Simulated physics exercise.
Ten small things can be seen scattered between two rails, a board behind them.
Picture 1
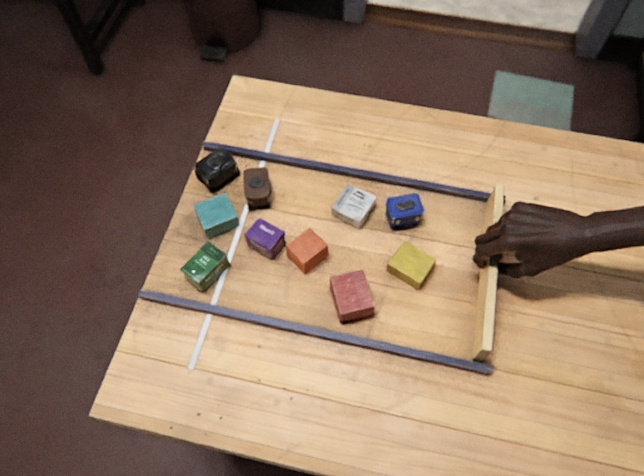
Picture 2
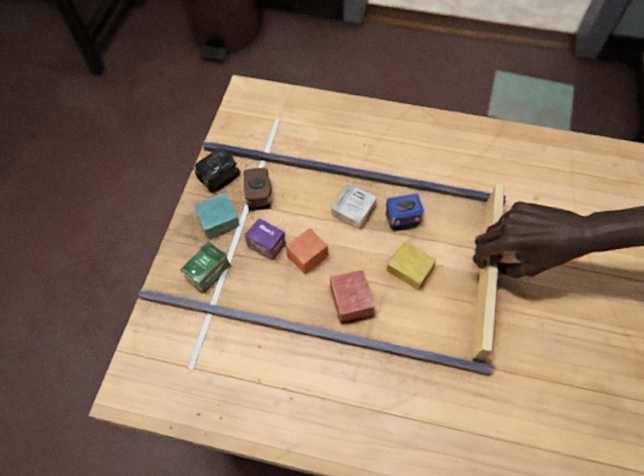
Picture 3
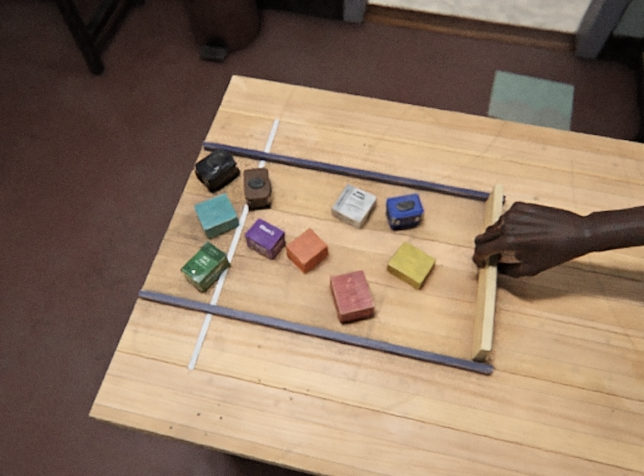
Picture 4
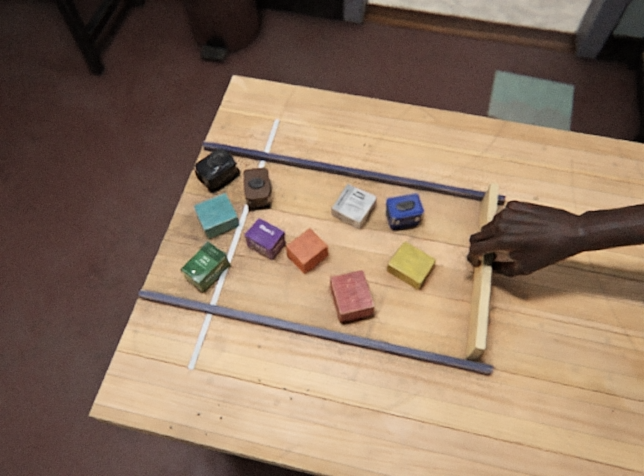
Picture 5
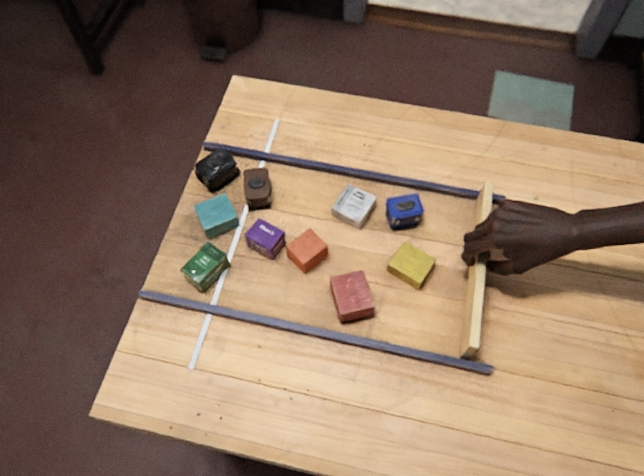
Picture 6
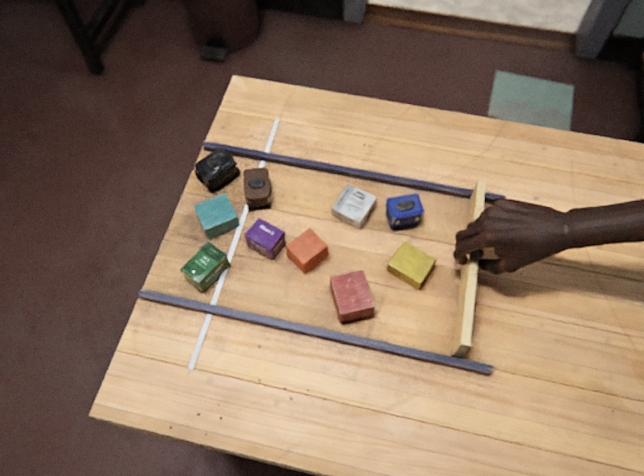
A dark-skinned hand reaches in from the right and grips a wooden board standing across two dark rails on a light wooden table, seen from above at an angle. Between the rails sit black, brown, turquoise, green, purple, orange, white, blue, red and yellow blocks and small cases, with a pale strip crossing at left. The hand, at first still, slides the board slightly left; the objects and camera stay still.
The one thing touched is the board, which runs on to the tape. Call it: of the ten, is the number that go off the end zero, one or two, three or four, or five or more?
Three or four go off.
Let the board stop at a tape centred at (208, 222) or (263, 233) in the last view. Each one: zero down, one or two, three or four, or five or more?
Lab note - per position, in order: More than four; either one or two.
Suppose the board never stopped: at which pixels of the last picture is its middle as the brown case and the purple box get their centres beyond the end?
(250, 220) and (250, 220), more or less.
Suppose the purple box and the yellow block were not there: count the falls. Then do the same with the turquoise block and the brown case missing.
The counts: 2 and 2.
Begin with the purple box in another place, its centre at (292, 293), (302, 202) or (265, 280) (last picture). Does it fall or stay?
Lab note - purple box, per position: Is safe; is safe; is safe.
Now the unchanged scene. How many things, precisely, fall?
The count is 4.
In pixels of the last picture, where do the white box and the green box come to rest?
Final centres, first then second: (208, 177), (175, 267).
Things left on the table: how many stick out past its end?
Overhang count: 0.
Soon after, none off yet; black case at rest near (217, 170); turquoise block at rest near (217, 216); green box at rest near (206, 267).
At rest, the number that fall off is three or four; fallen, purple box, brown case, turquoise block and black case.
